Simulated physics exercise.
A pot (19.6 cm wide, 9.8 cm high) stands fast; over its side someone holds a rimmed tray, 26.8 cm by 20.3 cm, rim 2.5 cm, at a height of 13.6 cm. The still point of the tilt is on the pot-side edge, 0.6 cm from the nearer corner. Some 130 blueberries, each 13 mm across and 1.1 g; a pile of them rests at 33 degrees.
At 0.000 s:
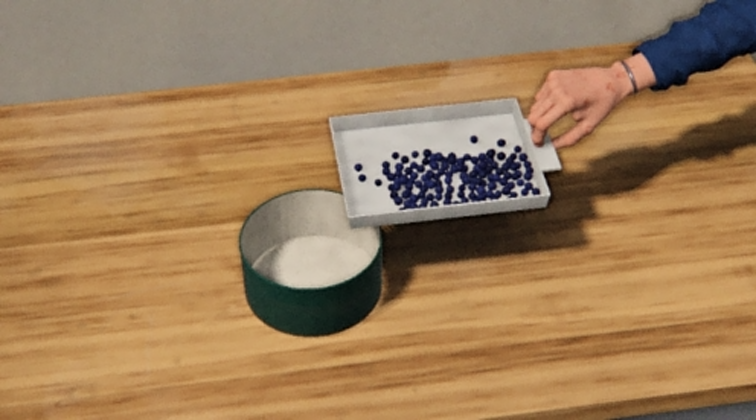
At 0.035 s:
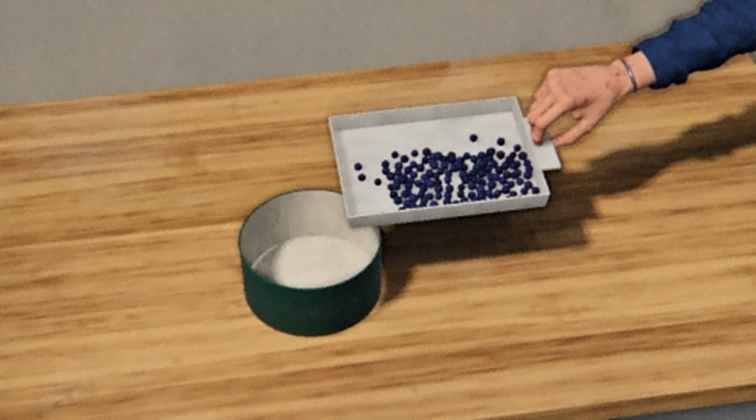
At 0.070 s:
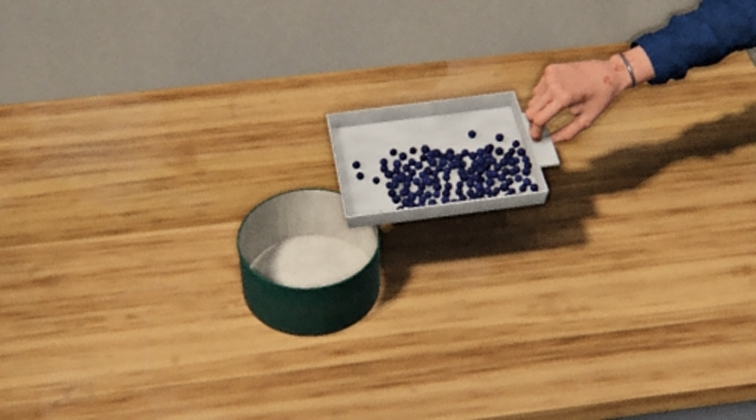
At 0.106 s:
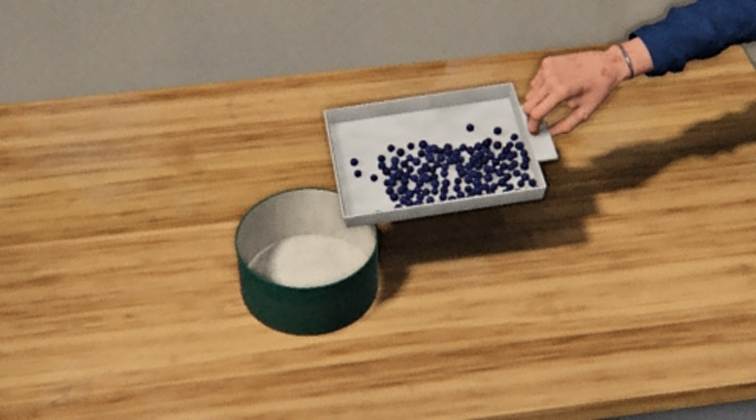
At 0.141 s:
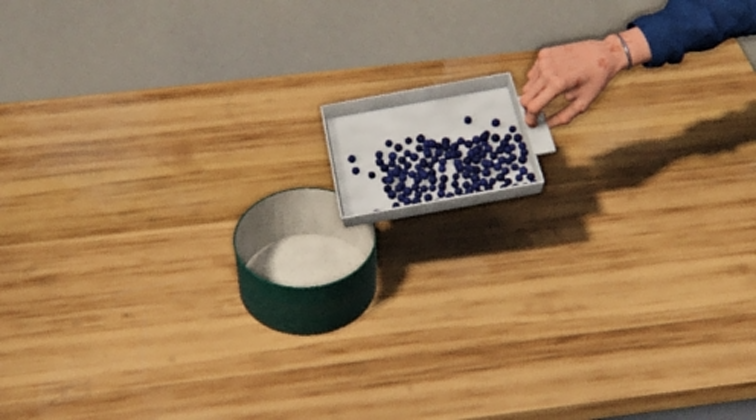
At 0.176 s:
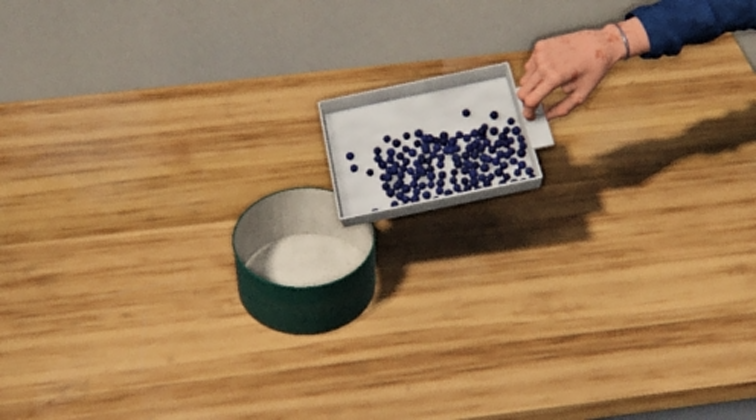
The footage shows a hand at the right holding a white rimmed tray of dark blueberries over the side of a green pot on a wooden table, then slightly raising the tray's right side while the berries stay clustered.
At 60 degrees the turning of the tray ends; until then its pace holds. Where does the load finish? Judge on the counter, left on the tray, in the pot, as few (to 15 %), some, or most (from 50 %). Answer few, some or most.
On the counter: Few; left on the tray: Most; in the pot: Few.
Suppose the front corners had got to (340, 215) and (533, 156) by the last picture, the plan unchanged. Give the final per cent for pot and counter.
Pot 30, counter 5.
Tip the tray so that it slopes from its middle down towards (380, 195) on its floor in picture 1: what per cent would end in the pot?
About 10 per cent.
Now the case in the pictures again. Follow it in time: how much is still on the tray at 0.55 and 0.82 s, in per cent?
In turn: 100, 95.
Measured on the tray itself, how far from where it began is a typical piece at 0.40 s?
Some 2 cm.
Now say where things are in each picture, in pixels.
In the first picture, tray tilt 0 degrees, front corners at (351, 215) and (546, 193); middle of the pieces at (448, 181); pot at (311, 237).
In the second picture, tray tilt 1 degrees, front corners at (350, 215) and (546, 192); middle of the pieces at (448, 180).
In the third picture, tray tilt 2 degrees, front corners at (348, 215) and (544, 190); middle of the pieces at (446, 178).
In the fourth picture, tray tilt 5 degrees, front corners at (346, 215) and (542, 185), lowest corner left front; middle of the pieces at (444, 174).
In the fifth picture, tray tilt 9 degrees, front corners at (344, 216) and (540, 180), lowest corner left front; middle of the pieces at (442, 169).
In the sixth picture, tray tilt 13 degrees, front corners at (342, 216) and (539, 175), lowest corner left front; middle of the pieces at (441, 165); pot at (304, 235). The tray's pace is about 110 degrees a second.
Then, at 0.40 s, tilt 37 degrees; the tray holds 100 %, the pot 0 %.
Then, at 0.55 s, tilt 53 degrees; the tray holds 100 %, the pot 0 %.
After 0.82 s, tilt 60 degrees; the tray holds 95 %, the pot 0 %.
At rest (1.5 s), counter 0 %, tray 95 %, pot 5 %.
